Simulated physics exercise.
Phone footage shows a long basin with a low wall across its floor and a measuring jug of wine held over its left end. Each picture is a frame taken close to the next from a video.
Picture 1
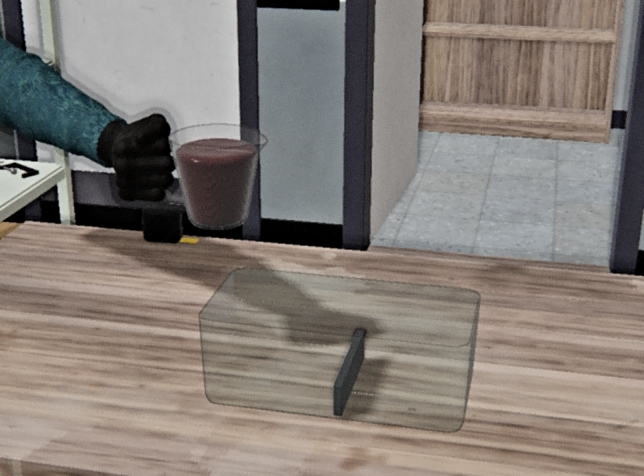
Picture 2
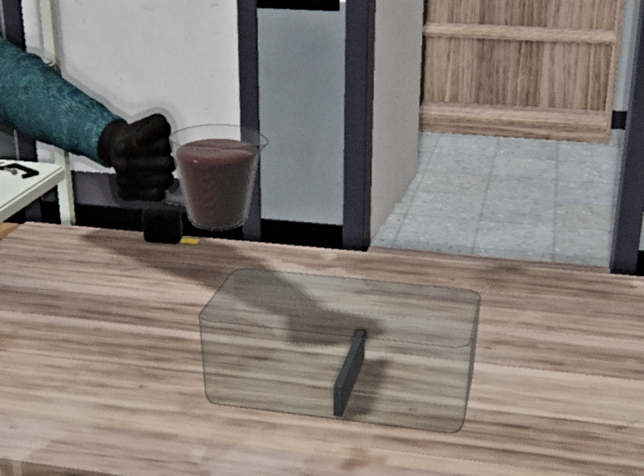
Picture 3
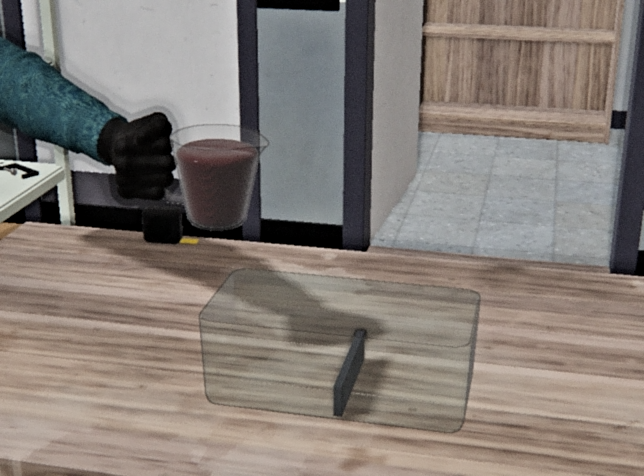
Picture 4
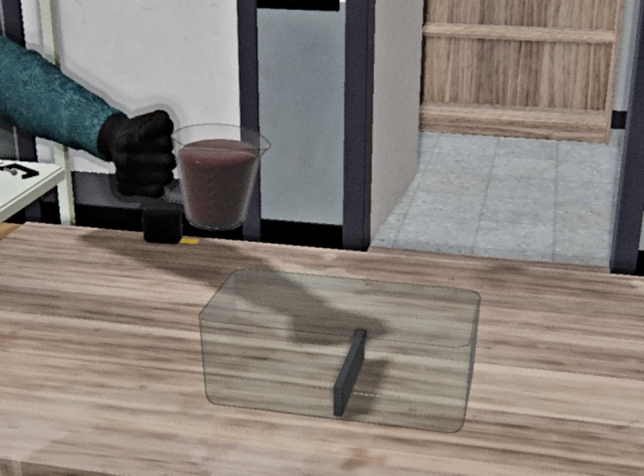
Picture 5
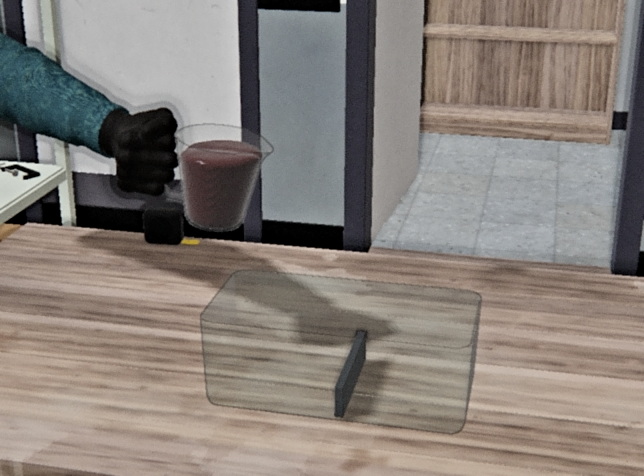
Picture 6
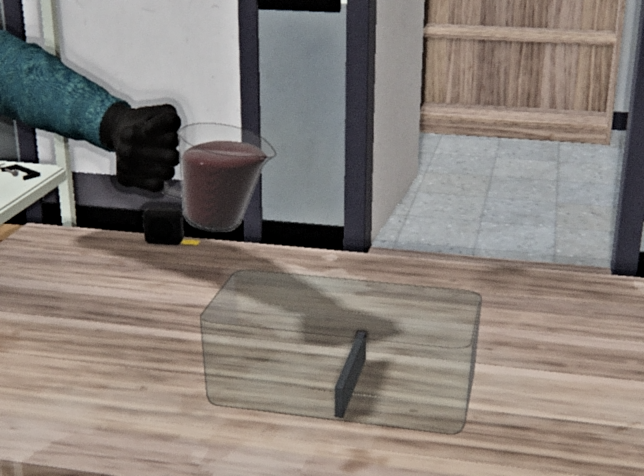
A clear measuring jug of dark red wine, held by a black-gloved hand in a teal sleeve, hangs almost still above the left end of a long transparent basin with a low dark wall across its floor. The jug then leans slightly to the right, its wine staying inside.
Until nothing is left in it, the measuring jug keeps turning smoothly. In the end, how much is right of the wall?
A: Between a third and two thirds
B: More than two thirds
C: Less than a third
Answer: C.
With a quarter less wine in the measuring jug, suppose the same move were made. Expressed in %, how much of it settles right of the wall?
About 5 parts in a hundred, give or take.
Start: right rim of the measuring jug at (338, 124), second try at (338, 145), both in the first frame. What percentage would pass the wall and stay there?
Roughly 95 in a hundred the first time and 95 in a hundred the second.
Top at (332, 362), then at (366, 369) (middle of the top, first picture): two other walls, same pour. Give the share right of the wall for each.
It would come to roughly 55 per cent the first time and roughly 10 per cent the second.
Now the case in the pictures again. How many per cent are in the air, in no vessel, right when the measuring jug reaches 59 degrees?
It's close to 20 %.
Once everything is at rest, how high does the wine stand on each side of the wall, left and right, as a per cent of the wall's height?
Near 40 in a hundred to the left, 0 to the right.
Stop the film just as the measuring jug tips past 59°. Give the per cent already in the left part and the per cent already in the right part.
5 % left, 0 % right.
A moment on, the measuring jug is tipped part way and 74 per cent is still to pour, 7 is left of the wall and 0 right of it.
Next, the measuring jug is tipped on its side and 19 per cent is still to pour, 57 is left of the wall and 6 right of it.
Then the measuring jug is tipped right over and 0 per cent is still to pour, 87 is left of the wall and 9 right of it.
Later the measuring jug is tipped right over and 0 per cent is still to pour, 88 is left of the wall and 9 right of it.
In the end 88 per cent lies left of the wall, 9 right of it and 3 outside.
